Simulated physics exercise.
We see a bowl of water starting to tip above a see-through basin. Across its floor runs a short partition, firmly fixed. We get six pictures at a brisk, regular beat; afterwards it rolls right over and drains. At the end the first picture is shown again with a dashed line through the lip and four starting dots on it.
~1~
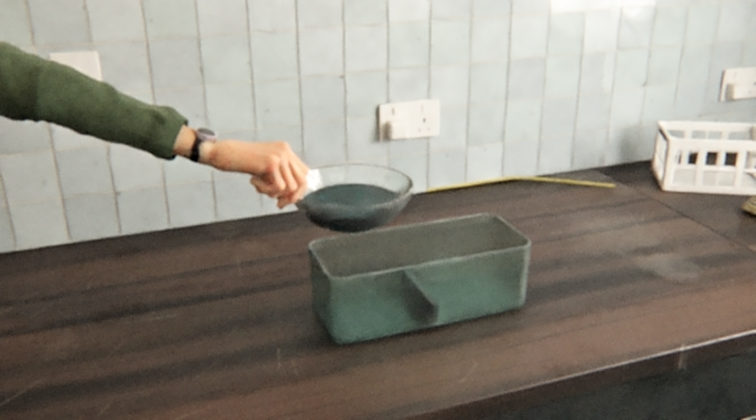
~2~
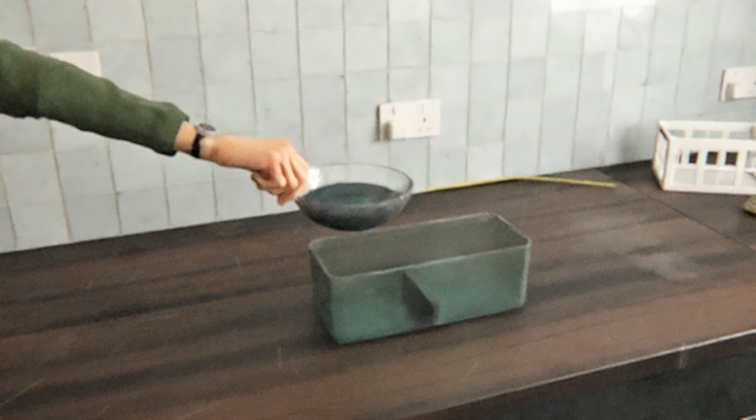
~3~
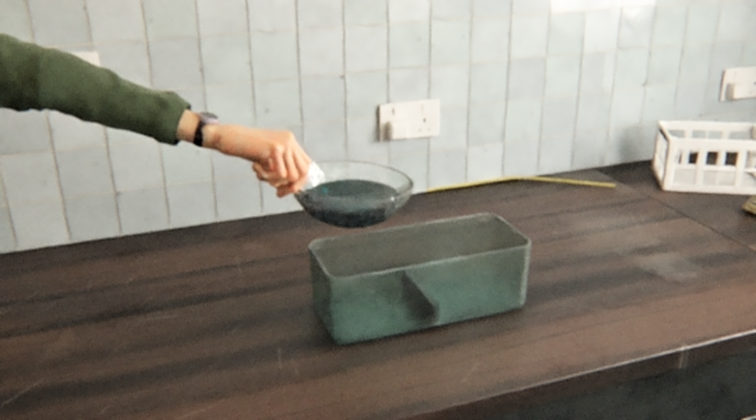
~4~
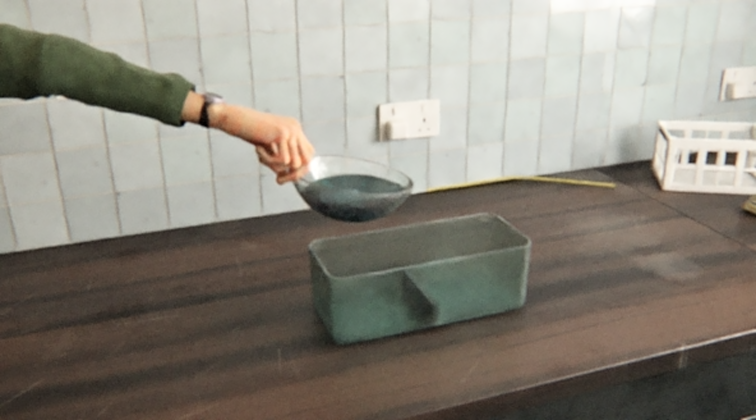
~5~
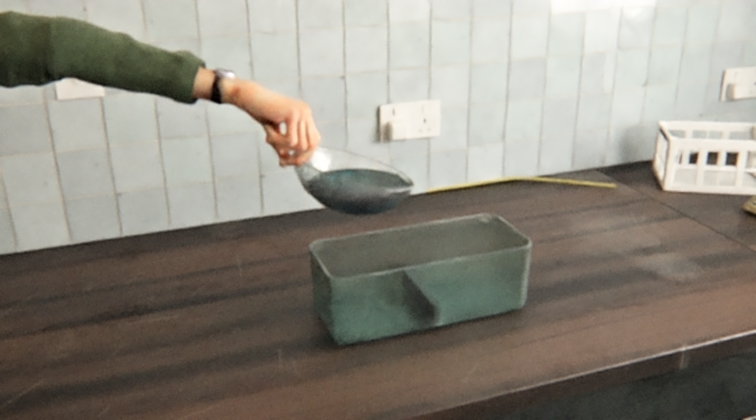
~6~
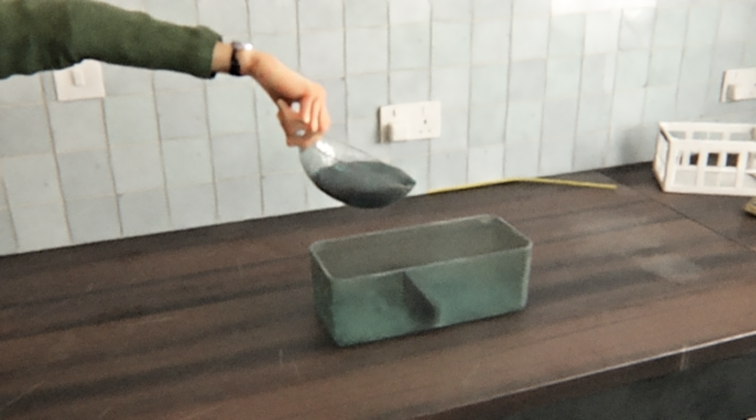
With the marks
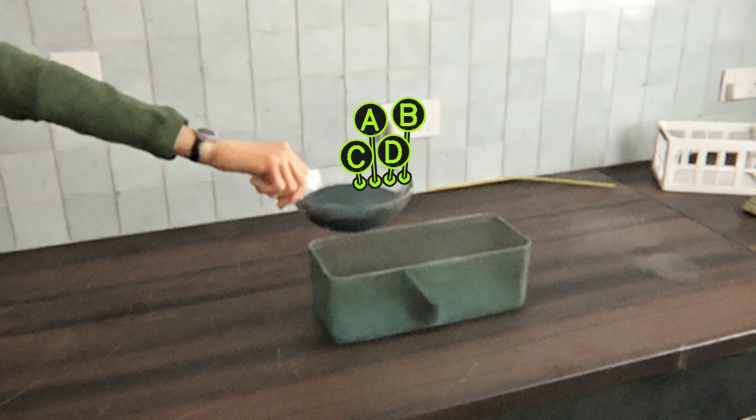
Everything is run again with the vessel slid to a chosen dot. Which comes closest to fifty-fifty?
The best dot is C.
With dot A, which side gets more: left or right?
More ends on the right.
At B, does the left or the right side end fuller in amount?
The right side.
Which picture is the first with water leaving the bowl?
Picture 6.
On the marked copy, A at (374, 181); B at (404, 177); C at (359, 183); D at (389, 179).
With A, about 15 % ends left of the wall and 84 % right of it.
With B, about 5 % ends left of the wall and 93 % right of it.
With C, about 49 % ends left of the wall and 50 % right of it.
With D, about 11 % ends left of the wall and 88 % right of it.
